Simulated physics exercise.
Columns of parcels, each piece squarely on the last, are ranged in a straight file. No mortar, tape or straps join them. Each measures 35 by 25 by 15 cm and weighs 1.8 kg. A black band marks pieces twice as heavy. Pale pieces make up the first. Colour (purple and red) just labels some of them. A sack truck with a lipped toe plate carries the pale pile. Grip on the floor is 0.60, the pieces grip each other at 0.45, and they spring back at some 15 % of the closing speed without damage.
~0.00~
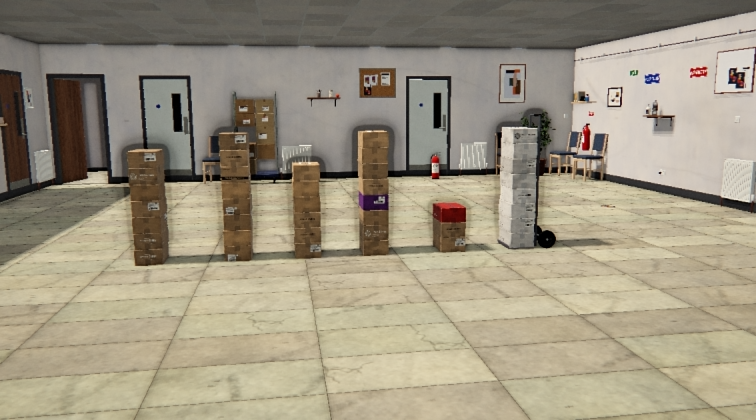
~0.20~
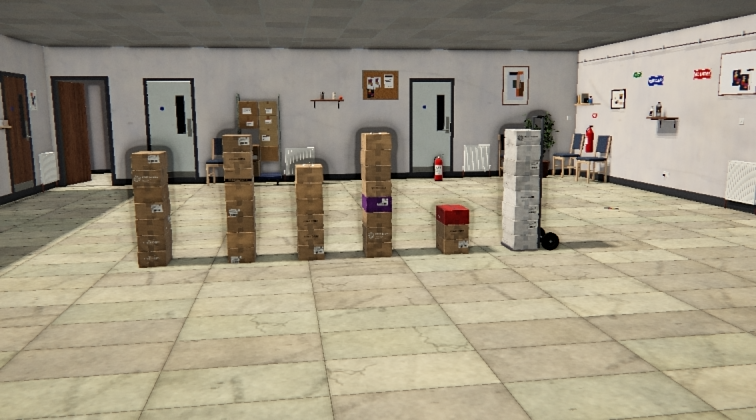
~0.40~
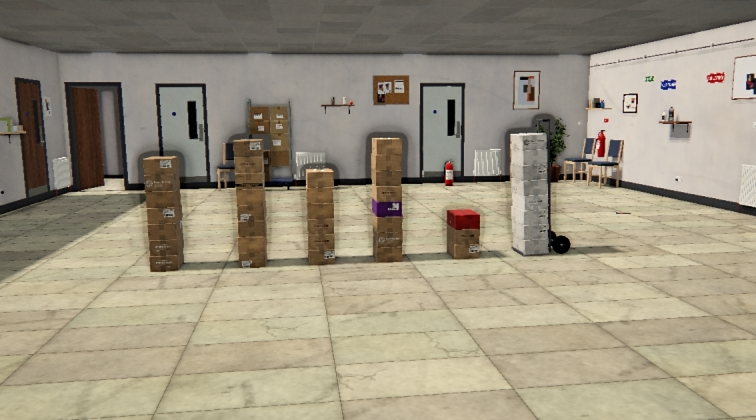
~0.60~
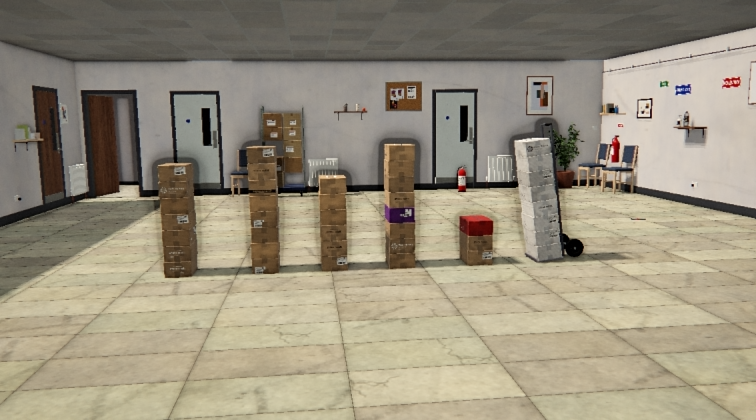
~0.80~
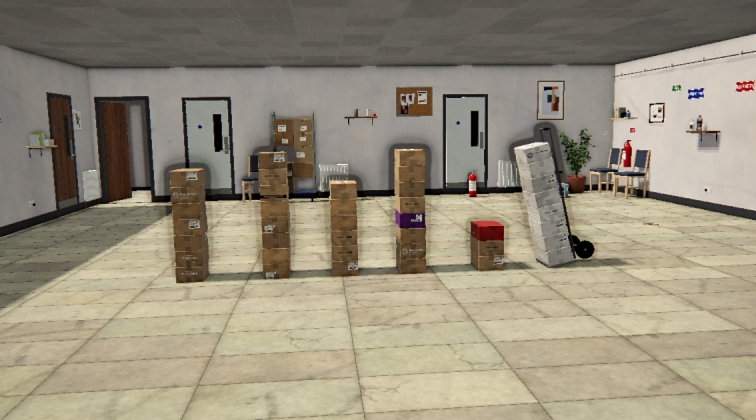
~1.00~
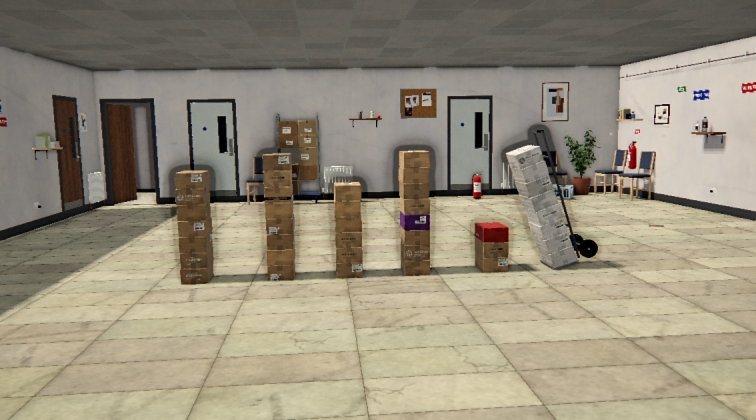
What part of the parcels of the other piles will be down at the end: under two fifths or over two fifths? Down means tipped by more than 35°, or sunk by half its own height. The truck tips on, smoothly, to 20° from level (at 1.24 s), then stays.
Ending down: Fewer than two in five.
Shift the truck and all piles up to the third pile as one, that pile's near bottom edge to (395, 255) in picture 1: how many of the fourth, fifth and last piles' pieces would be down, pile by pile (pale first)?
Then fourth 0, fifth 0, last 0.
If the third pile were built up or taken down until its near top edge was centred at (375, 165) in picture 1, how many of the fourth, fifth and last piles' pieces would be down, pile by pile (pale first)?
In that case fourth 0, fifth 0, last 0.
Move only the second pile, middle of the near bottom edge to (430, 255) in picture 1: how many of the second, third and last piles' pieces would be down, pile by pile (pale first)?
Then second 0, third 0, last 0.
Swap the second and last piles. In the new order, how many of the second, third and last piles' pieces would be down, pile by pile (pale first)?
Then second 6, third 7, last 0.
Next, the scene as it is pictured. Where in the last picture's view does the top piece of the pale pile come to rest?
Around (440, 252).
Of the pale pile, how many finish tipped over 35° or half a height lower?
The count is 7.
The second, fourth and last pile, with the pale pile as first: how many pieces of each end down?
Pieces: Second 0, fourth 0, last 0.
By 1.26 s, 2 of the pale pile down; none of the 32 other parcels down.
By 1.60 s, 8 of the pale pile down; none of the 32 other parcels down, 2 disturbed; red parcel moved 8 cm.
When it is over (2.5 s), 7 of the pale pile down; none of the 32 other parcels down, 9 disturbed; purple parcel moved 21 mm; red parcel moved 9 cm. That is 0 per cent. In pixels of the last frame, middles, purple parcel near (412, 220), red parcel near (483, 232).
